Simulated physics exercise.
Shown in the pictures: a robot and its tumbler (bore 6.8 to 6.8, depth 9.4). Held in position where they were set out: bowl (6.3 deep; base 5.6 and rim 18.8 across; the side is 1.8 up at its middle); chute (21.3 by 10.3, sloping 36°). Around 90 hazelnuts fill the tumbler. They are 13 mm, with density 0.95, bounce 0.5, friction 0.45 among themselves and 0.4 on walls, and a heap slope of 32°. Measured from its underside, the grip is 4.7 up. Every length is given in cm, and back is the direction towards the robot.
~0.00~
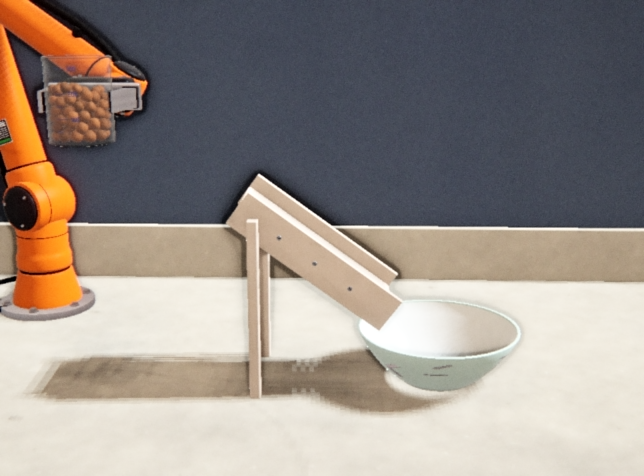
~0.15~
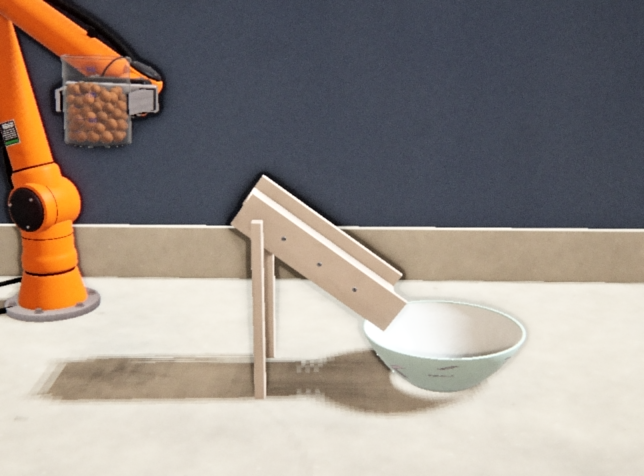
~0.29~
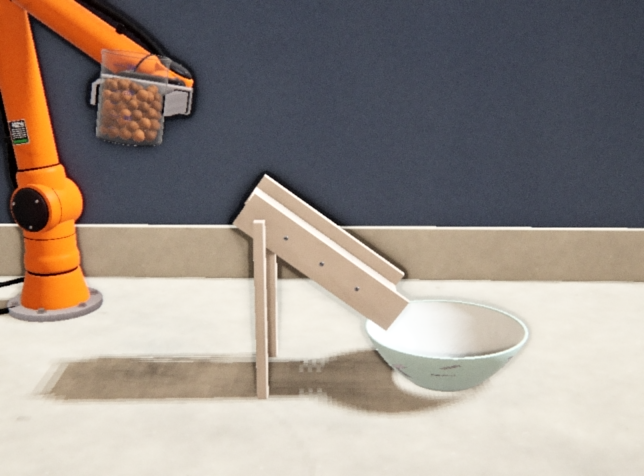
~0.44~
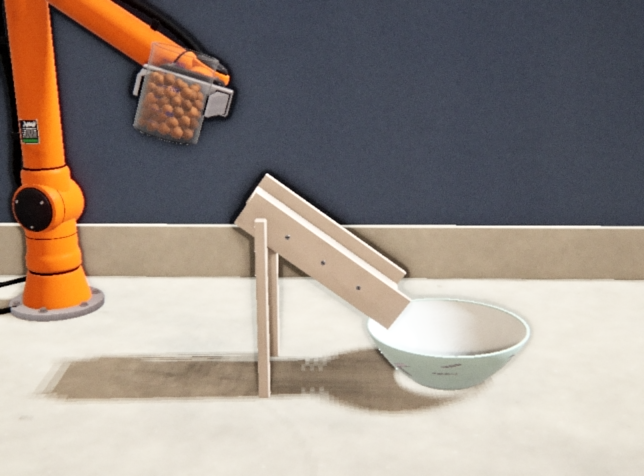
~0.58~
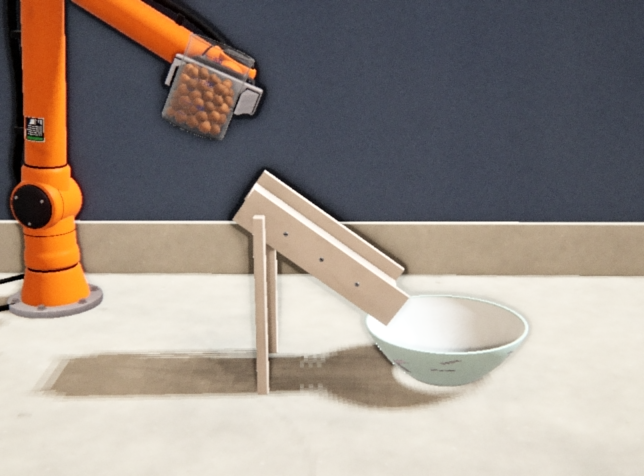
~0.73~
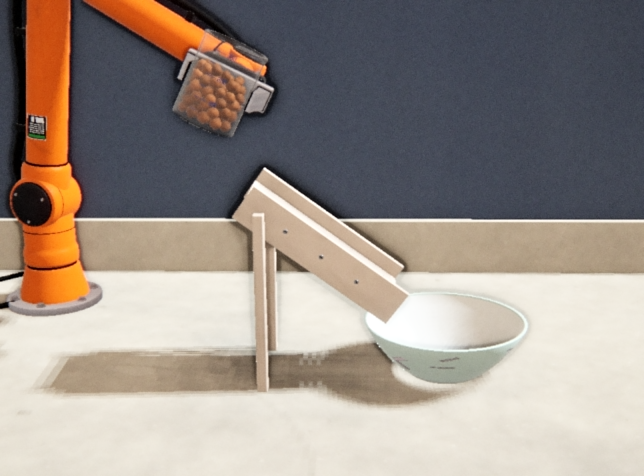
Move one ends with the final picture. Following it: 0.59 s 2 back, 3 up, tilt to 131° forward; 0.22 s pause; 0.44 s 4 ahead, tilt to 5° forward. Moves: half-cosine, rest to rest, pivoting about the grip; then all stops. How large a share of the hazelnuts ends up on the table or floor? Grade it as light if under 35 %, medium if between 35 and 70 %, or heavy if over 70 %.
Grade: Light, under 35 %.
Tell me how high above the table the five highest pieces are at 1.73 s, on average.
Those pieces are roughly 14 cm high.
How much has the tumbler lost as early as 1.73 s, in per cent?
Some 100 per cent.
After 1.23 s, tilted 125° forward, highest piece 40 above the table; 82 in the tumbler, 9 on the chute or in flight.
After 1.73 s, tilted 81° forward, highest piece 15 above the table; 67 in the bowl, 8 on the table or floor, 16 on the chute or in flight.
After 2.18 s, tilted 5° forward, highest piece 3 above the table; 75 in the bowl, 16 on the table or floor.
After 3.23 s, tilted 5° forward, highest piece 3 above the table; 75 in the bowl, 16 on the table or floor.
At rest, 75 in the bowl, 16 on the table or floor. That is 18 % on the table or floor.
